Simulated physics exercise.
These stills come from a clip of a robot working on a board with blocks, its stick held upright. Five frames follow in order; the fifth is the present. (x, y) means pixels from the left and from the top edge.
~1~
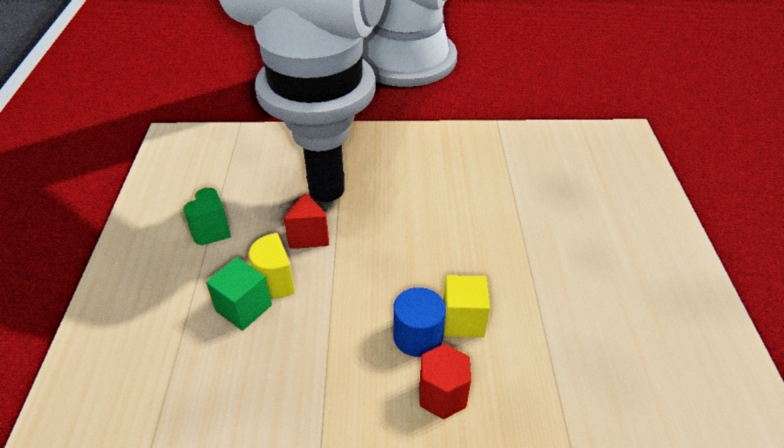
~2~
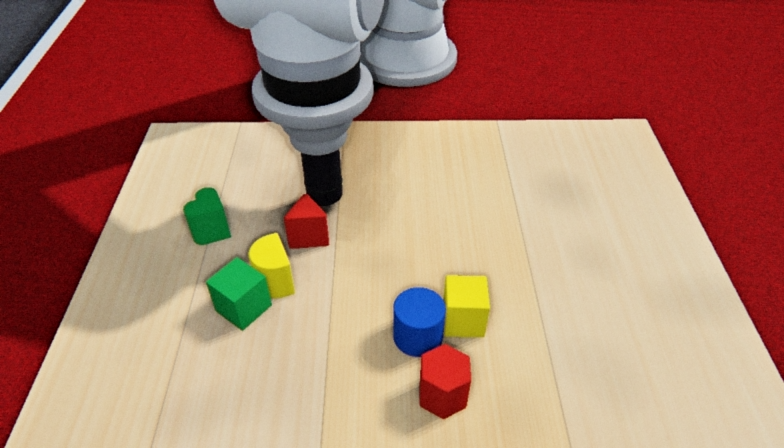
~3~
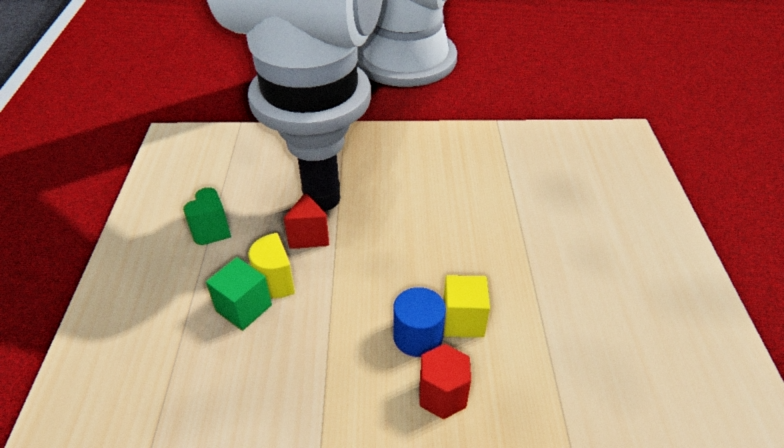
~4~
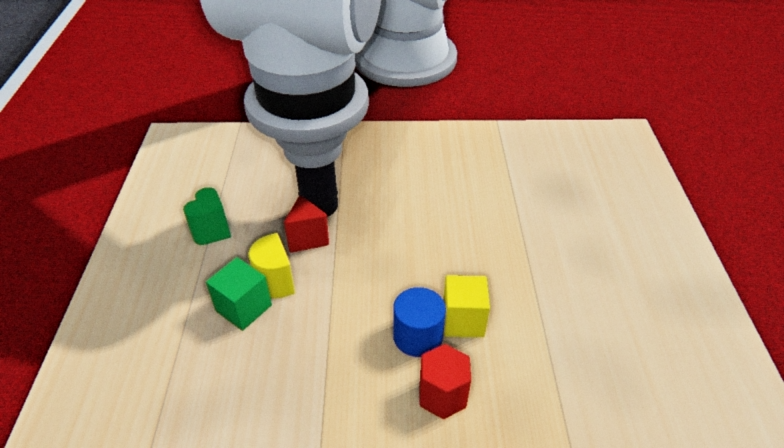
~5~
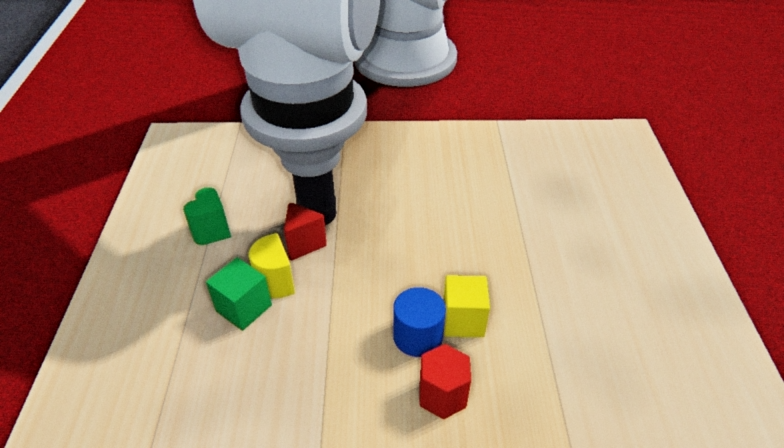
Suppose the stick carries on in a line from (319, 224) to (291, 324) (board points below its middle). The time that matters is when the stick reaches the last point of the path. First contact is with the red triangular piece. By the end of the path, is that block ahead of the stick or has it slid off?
When the path is over, you would find the red triangular piece still in front of the stick.
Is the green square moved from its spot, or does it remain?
Once the path ends, it is somewhere new.
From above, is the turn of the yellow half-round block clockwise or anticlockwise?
It goes round the way clock hands do.
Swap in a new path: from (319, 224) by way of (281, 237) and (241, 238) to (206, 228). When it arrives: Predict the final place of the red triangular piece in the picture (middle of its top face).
It should be at about (286, 229).
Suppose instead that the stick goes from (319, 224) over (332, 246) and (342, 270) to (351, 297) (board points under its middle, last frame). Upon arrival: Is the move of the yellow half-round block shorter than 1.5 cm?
Yes.
On the path given first. One third of the way, stick at (309, 246); yellow half-round block at (266, 254); red triangular piece at (296, 250), turned 15° anticlockwise.
Two thirds of the way, stick at (299, 279); green square at (225, 283); yellow half-round block at (258, 258), turned 15° clockwise; red triangular piece at (296, 287), turned 25° anticlockwise.
At the end, stick at (290, 315); green square at (222, 285); yellow half-round block at (256, 258), turned 20° clockwise; red triangular piece at (294, 325), turned 55° anticlockwise.
